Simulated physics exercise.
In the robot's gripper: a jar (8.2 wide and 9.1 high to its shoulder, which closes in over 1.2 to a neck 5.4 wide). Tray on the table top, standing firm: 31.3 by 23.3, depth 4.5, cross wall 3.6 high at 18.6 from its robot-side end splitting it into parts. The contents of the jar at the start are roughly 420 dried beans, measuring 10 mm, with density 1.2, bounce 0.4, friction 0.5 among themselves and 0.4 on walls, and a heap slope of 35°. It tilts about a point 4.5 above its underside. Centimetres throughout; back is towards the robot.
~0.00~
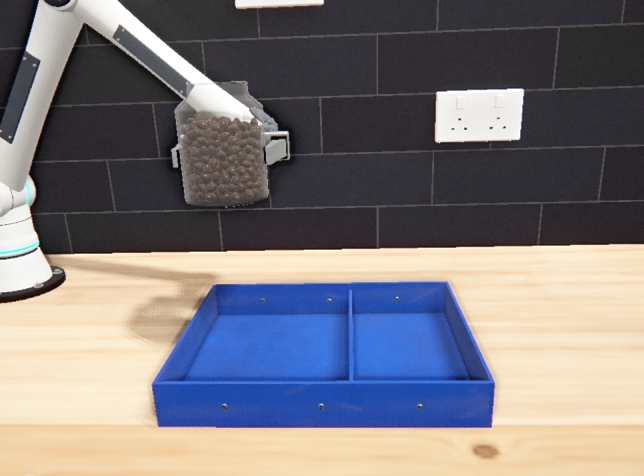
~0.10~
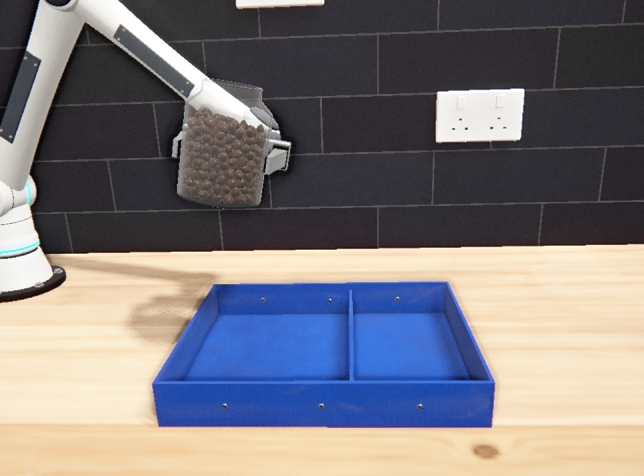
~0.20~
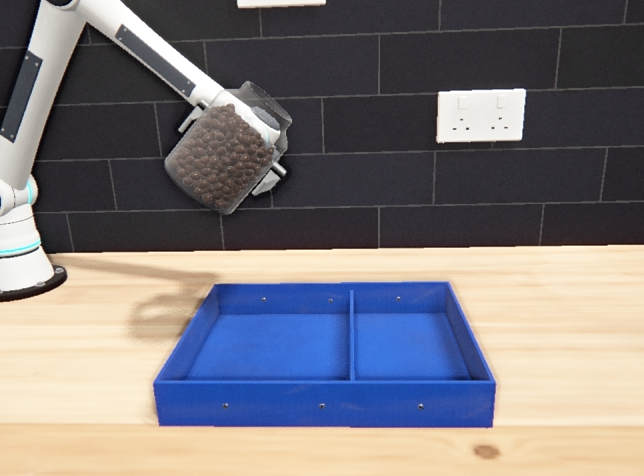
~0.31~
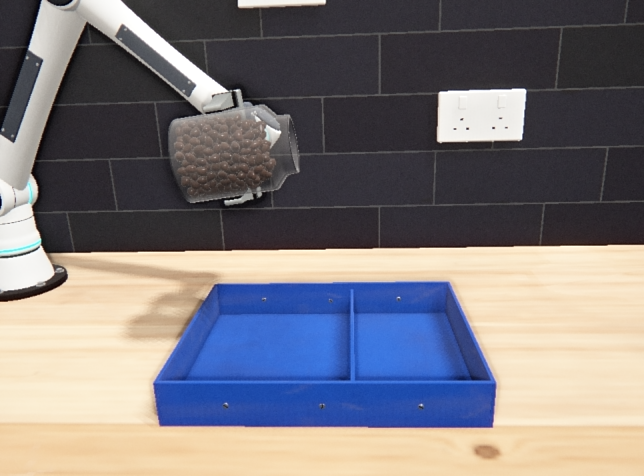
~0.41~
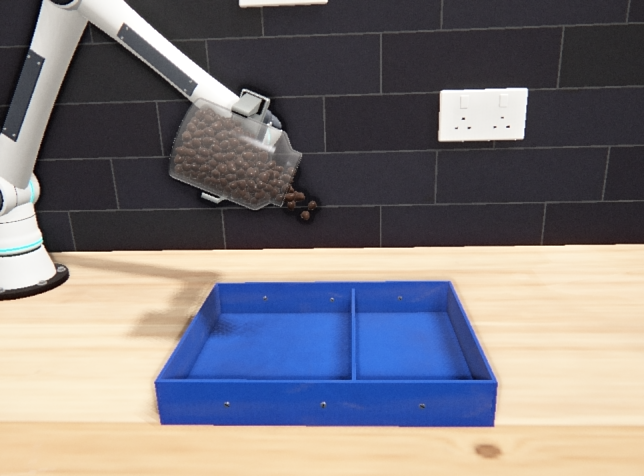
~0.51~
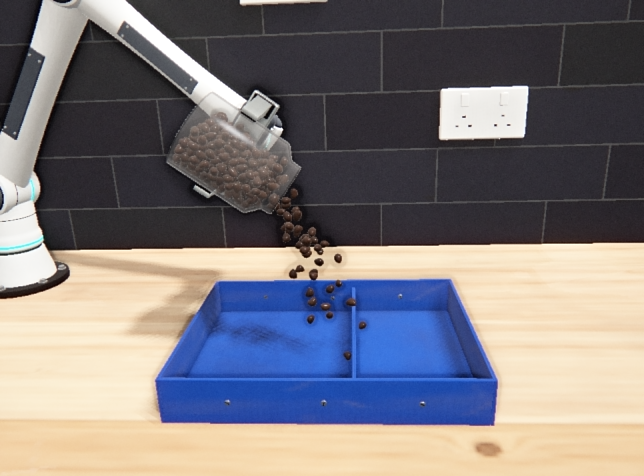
A white robot arm at the left holds a clear jar of dark brown beans upright, then turns it steadily to the right, past level, until its mouth points downward. Beans slide out in a thickening stream, dropping into a blue divided tray and around its cross wall. The fixed front view shows a pale wooden worktop, black wall tiles and a white double socket.
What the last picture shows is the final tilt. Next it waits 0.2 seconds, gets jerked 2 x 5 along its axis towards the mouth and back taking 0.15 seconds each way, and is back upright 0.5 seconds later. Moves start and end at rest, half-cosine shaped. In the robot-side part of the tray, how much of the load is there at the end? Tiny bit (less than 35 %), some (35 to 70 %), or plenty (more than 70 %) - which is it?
Some.
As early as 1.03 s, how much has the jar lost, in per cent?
At that point I'd say close to 45 per cent has gone.
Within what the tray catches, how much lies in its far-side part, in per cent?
I'd reckon close to 30 in a hundred.
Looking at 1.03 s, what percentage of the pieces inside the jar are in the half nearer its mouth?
Around 70 percent.
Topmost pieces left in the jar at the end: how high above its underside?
Around 5.5 cm.
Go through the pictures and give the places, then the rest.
The jar middle at (224, 155), upright; upper third of the load around (220, 135), from x 185 to 260, top at y 115; 421 in the jar, in the first frame.
The jar middle at (224, 155), tipped 12°; upper third of the load around (222, 134), from x 185 to 260, top at y 110, in the second frame.
The jar middle at (226, 155), tipped 44°; upper third of the load around (225, 136), from x 175 to 270, top at y 105, in the third frame.
The jar middle at (226, 155), tipped 82°; upper third of the load around (221, 136), from x 180 to 270, top at y 120, in the fourth frame.
The jar middle at (228, 154), tipped 114°; upper third of the load around (212, 139), from x 180 to 310, top at y 110; 419 in the jar, 2 in flight or on a rim, in the fifth frame.
The jar middle at (228, 152), tipped 126°; upper third of the load around (214, 143), from x 175 to 365, top at y 115; 385 in the jar, 9 in the robot-side part, 1 in the far-side part, 26 in flight or on a rim, in the sixth frame.
After 1.03 s, tipped 126°, highest piece 25 above the table; 240 in the jar, 116 in the robot-side part, 41 in the far-side part, 24 in flight or on a rim.
After 1.55 s, tipped 67°, highest piece 26 above the table; 178 in the robot-side part, 166 in the jar, 74 in the far-side part, 3 in flight or on a rim.
After 2.01 s, upright, highest piece 25 above the table; 179 in the robot-side part, 165 in the jar, 77 in the far-side part.
After 2.71 s, upright, highest piece 25 above the table; 179 in the robot-side part, 165 in the jar, 77 in the far-side part.
In the end, 179 in the robot-side part, 165 in the jar, 77 in the far-side part. That is 43 % in the robot-side part of the tray.
